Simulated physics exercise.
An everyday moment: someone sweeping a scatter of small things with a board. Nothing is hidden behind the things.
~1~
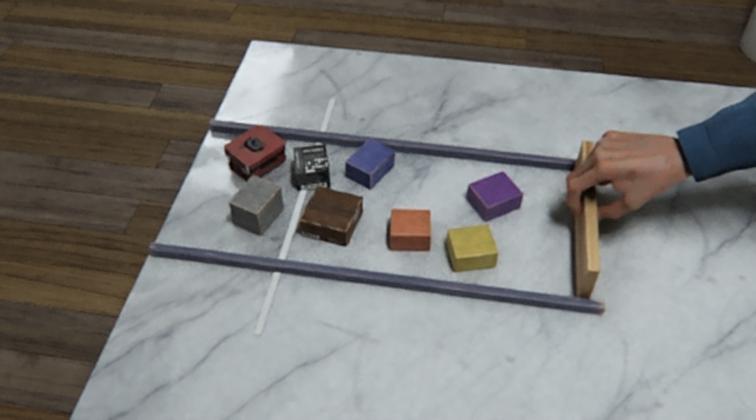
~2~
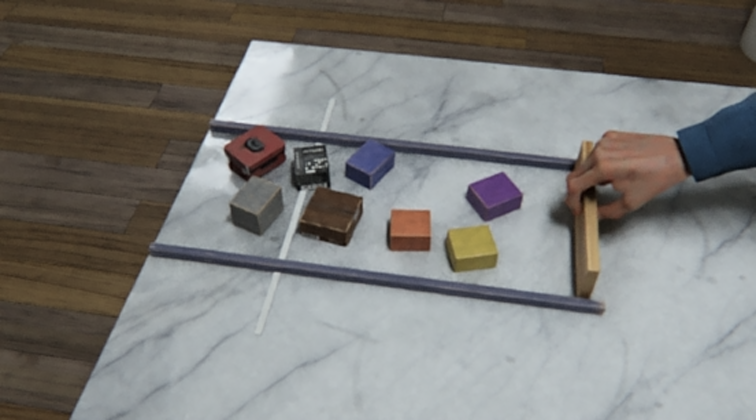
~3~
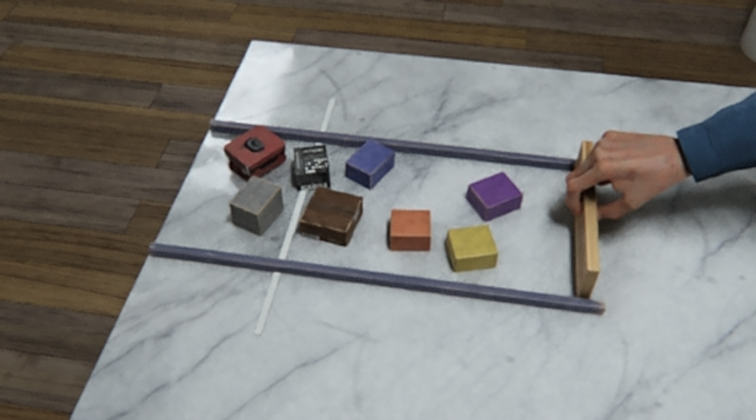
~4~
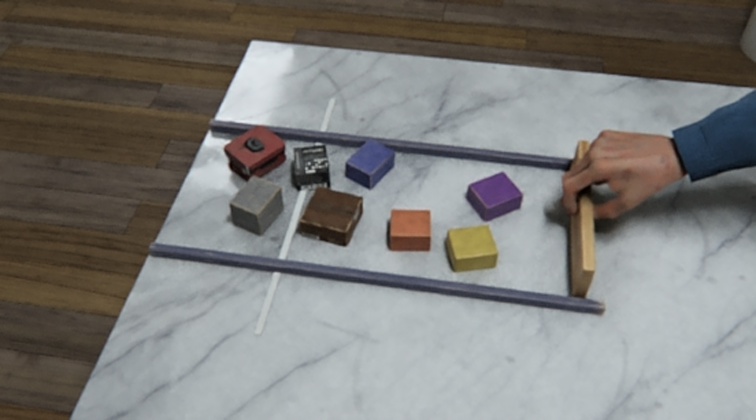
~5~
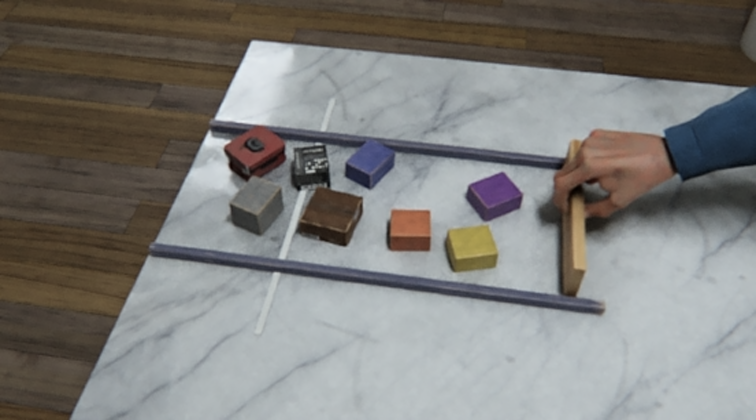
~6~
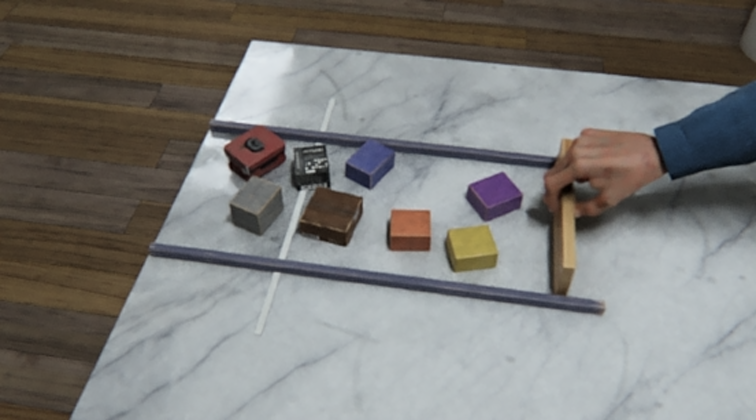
On a white marble tabletop above a dark wood floor, seen from a fixed, raised angle, two dark rails run across with a thin white strip between them at left. Red, grey, black, brown, blue, orange, yellow and purple blocky objects lie scattered from left to right between the rails. A blue-sleeved hand first holds a wooden board still at right, then slides it slightly left, touching none of them.
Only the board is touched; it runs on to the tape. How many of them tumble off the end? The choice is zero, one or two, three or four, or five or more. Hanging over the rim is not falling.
Here the number that fall off is one or two.
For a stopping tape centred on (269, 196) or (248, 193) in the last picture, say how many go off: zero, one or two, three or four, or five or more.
Taking them in turn, three to four; either three or four.
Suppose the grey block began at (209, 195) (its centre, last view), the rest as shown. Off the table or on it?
Then it goes over.
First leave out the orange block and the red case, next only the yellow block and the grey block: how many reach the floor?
0 in the first case, 1 in the second.
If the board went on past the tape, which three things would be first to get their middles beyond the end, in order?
Earliest first: The grey block, then the red case, then the brown box.
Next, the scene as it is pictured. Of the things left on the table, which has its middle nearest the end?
That is the brown box.
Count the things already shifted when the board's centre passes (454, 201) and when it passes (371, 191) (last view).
By then 3, and 8.
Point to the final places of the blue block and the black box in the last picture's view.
The blue block at (257, 151), the black box at (219, 162).
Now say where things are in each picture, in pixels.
In the first picture, red case (256, 154); grey block (257, 205); black box (312, 167); board (585, 217); tape (301, 199).
In the second picture, grey block (257, 206); blue block (370, 164).
In the third picture, black box (312, 168); brown box (332, 216).
In the fourth picture, red case (256, 154); yellow block (472, 248).
In the fifth picture, grey block (257, 206); board (573, 215).
In the sixth picture, red case (256, 154); grey block (257, 206); black box (312, 168); board (564, 214); tape (301, 199).
Soon after, none off yet; red case at rest near (256, 154); grey block at rest near (257, 206); black box at rest near (312, 168).
In the end, the number that fall off is one or two; gone, grey block and red case.
